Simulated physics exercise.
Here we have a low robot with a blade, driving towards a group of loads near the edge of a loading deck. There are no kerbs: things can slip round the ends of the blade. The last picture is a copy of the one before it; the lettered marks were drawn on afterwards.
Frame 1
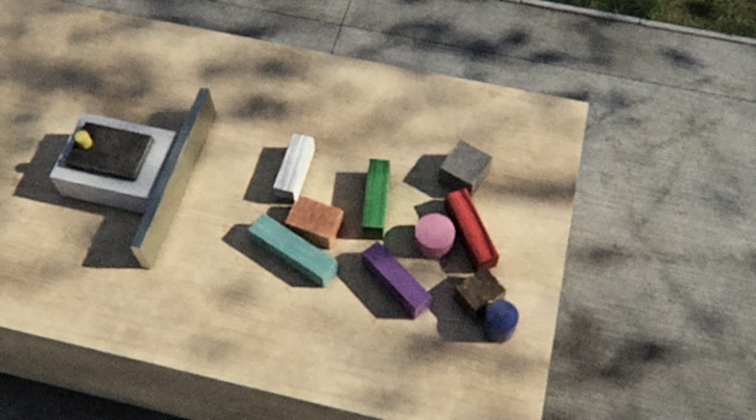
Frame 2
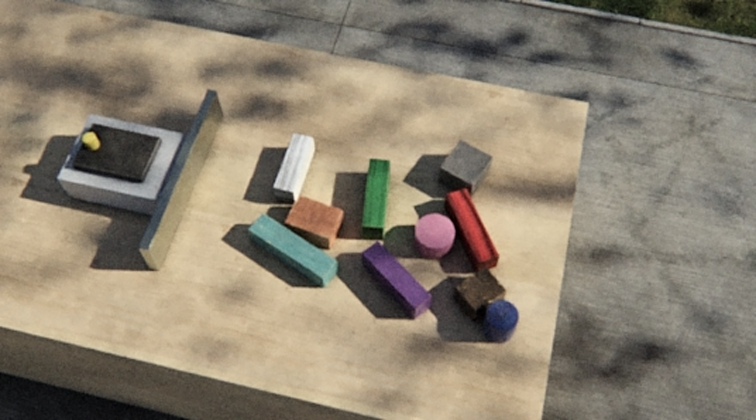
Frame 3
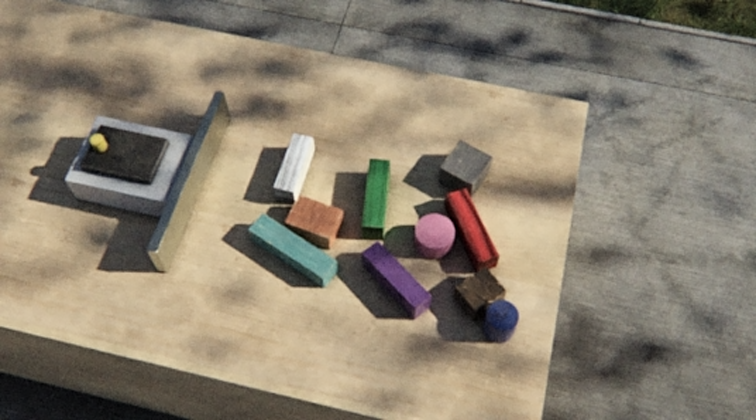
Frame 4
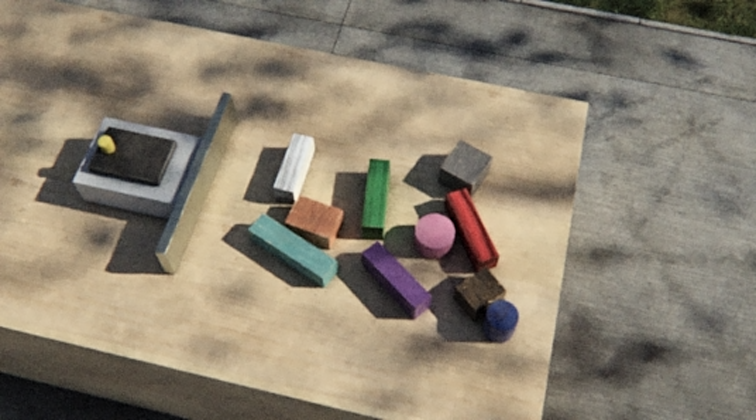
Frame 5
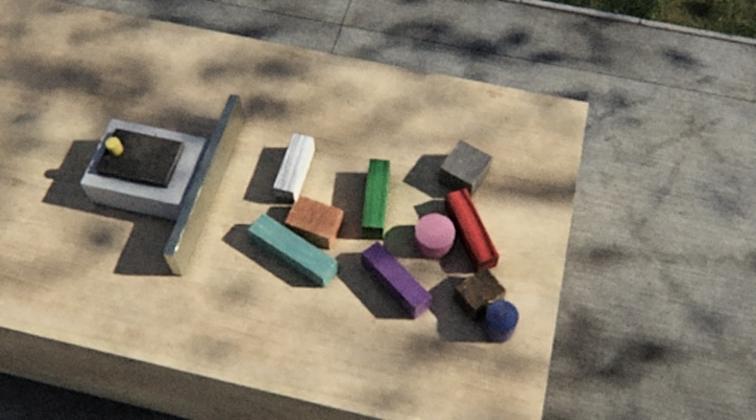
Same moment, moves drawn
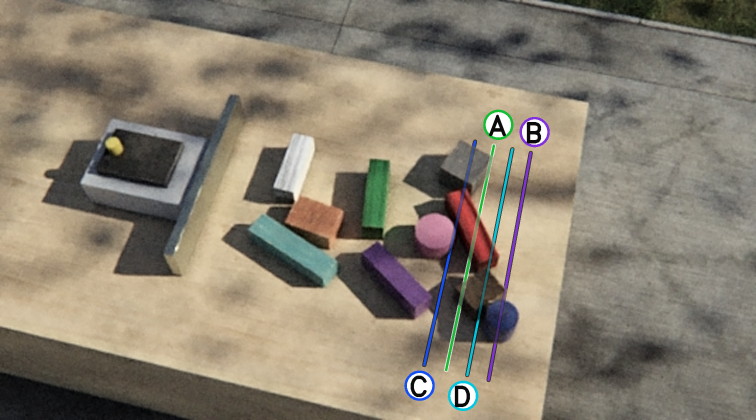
On a sunlit wooden deck, a low white robot with an upright blade creeps right towards scattered coloured blocks, which stay still.
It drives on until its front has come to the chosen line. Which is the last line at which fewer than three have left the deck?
It should halt at D.
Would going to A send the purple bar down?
By then, no.
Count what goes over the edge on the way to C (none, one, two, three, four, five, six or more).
By then, none.
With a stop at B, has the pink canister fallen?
Yes.
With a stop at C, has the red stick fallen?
No.
On the marked copy, A at (472, 249); B at (511, 258); C at (452, 245); D at (491, 254).
Taking D. A third of the way, robot (245, 179); turquoise bar (339, 270); white stick (333, 175).
Two thirds of the way, robot (348, 201); red stick (512, 218); pink canister (497, 241).
When it is over, robot (429, 218); red stick over the edge; pink canister over the edge; two fallen.
As for the rest, A is within the limit but short; B drops four; C is within the limit but short.
